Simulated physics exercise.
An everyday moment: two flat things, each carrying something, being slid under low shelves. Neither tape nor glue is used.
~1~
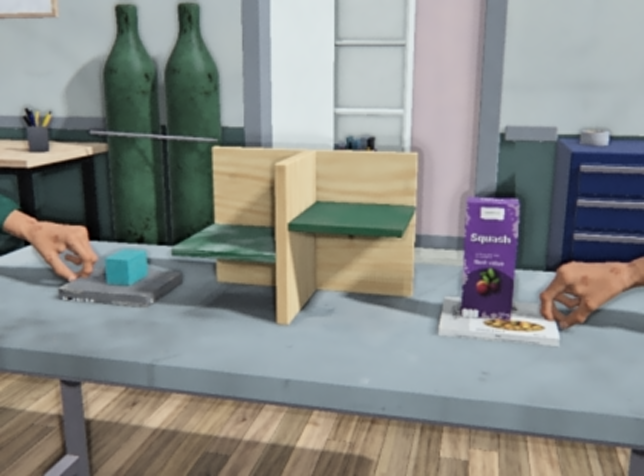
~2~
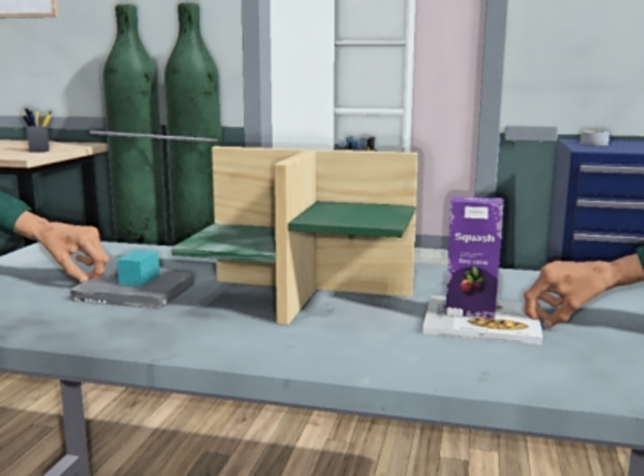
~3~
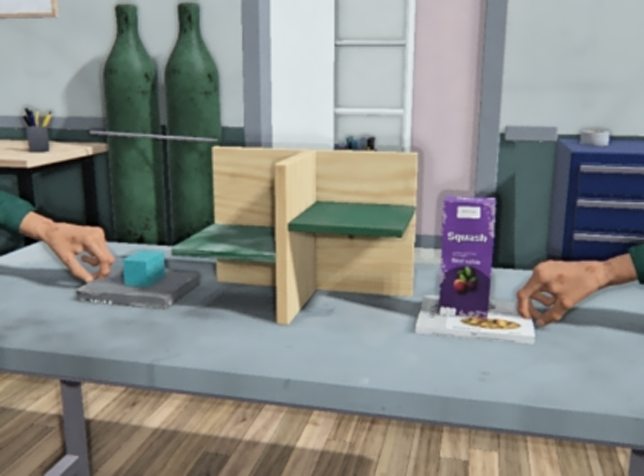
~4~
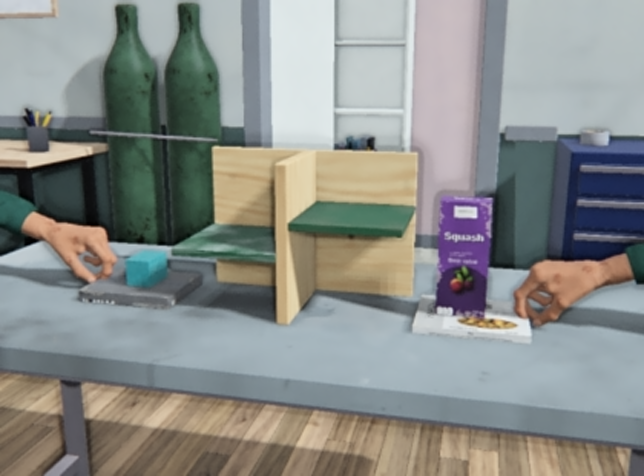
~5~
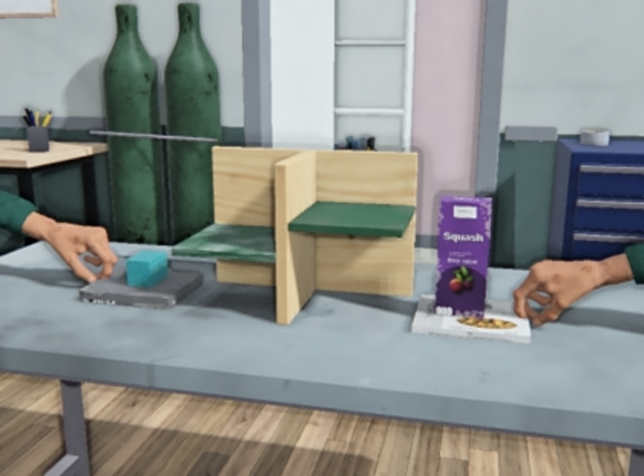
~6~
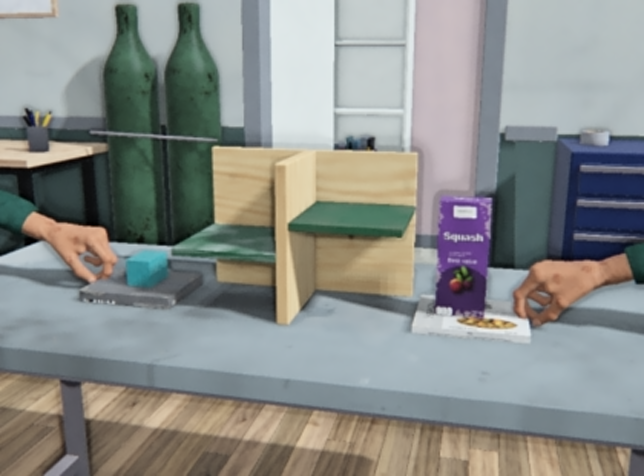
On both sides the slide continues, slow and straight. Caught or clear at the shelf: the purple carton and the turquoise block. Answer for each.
Purple carton caught; turquoise block clear.
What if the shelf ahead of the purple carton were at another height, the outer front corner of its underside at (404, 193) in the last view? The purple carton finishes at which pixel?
End point: About (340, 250).
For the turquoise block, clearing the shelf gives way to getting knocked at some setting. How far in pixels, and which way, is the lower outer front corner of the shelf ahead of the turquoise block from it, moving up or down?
16 pixels down, roughly.
Then, 1.30 s later than the last frame, purple carton tilted by 28° near (424, 250); turquoise block riding along near (208, 274).
When it is over, the purple carton strikes the shelf, near (467, 293); the turquoise block clears the shelf, near (247, 277).
